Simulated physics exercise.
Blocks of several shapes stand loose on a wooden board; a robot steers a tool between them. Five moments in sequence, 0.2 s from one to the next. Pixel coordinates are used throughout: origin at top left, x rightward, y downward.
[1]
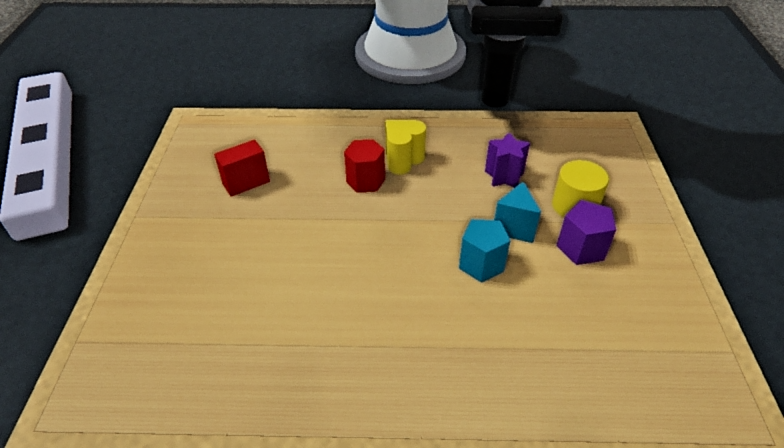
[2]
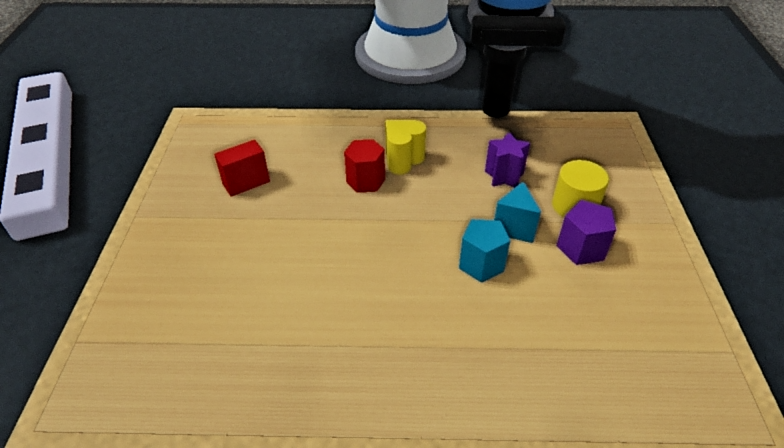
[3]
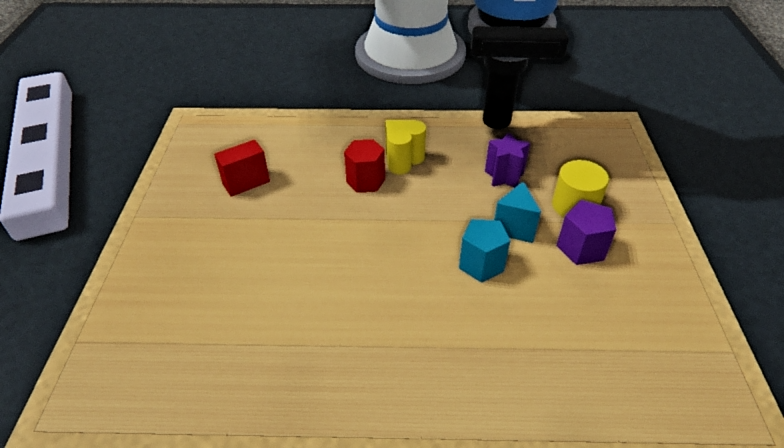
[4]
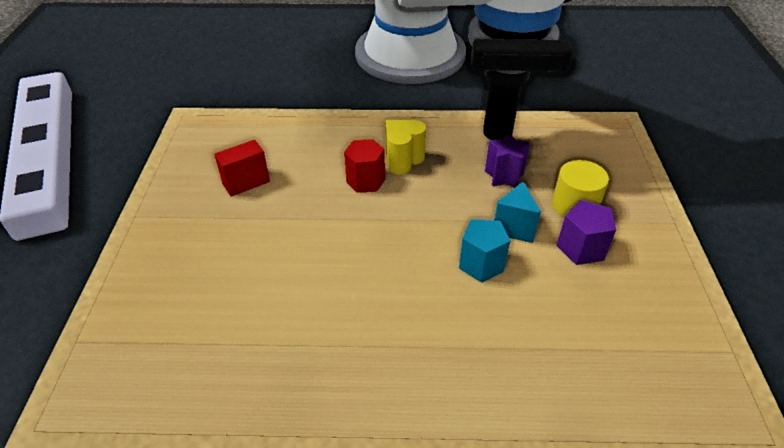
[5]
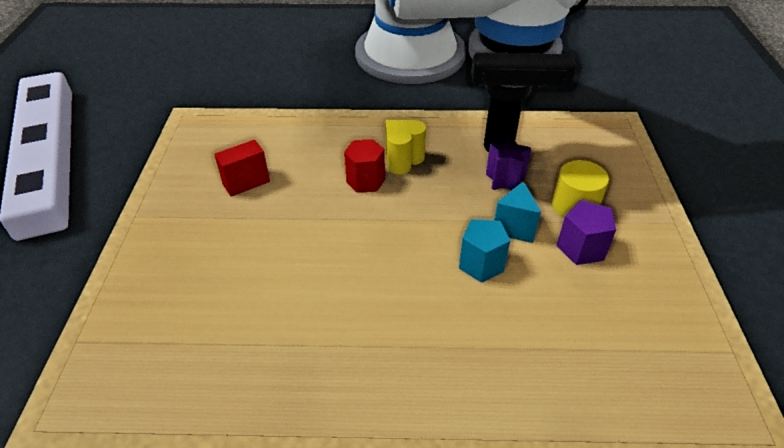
Black robot tool moving down onto the board's far edge and nudging a purple star block slightly beside loose colourful blocks.
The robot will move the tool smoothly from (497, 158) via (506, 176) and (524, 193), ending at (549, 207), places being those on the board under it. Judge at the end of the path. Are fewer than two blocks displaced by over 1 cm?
Short answer: No.
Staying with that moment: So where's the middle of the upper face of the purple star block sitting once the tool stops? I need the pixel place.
The middle of its upper face should be somewhere near (553, 197).
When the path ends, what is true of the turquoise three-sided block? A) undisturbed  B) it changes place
The one that fits is B, it changes place.
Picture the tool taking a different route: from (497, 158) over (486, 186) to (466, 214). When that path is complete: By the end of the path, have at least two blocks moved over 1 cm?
No
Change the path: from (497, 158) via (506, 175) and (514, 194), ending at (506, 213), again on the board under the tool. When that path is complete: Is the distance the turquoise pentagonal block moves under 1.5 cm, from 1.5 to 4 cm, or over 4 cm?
The under 1.5 cm band.
On the path given first. Halfway along, tool (516, 175); purple star block (528, 174), turned 20° clockwise.
At the end, tool (552, 197); purple star block (553, 197), turned 45° clockwise; turquoise three-sided block (522, 212), turned 40° clockwise; yellow circular block (599, 178); purple pentagonal block in place.
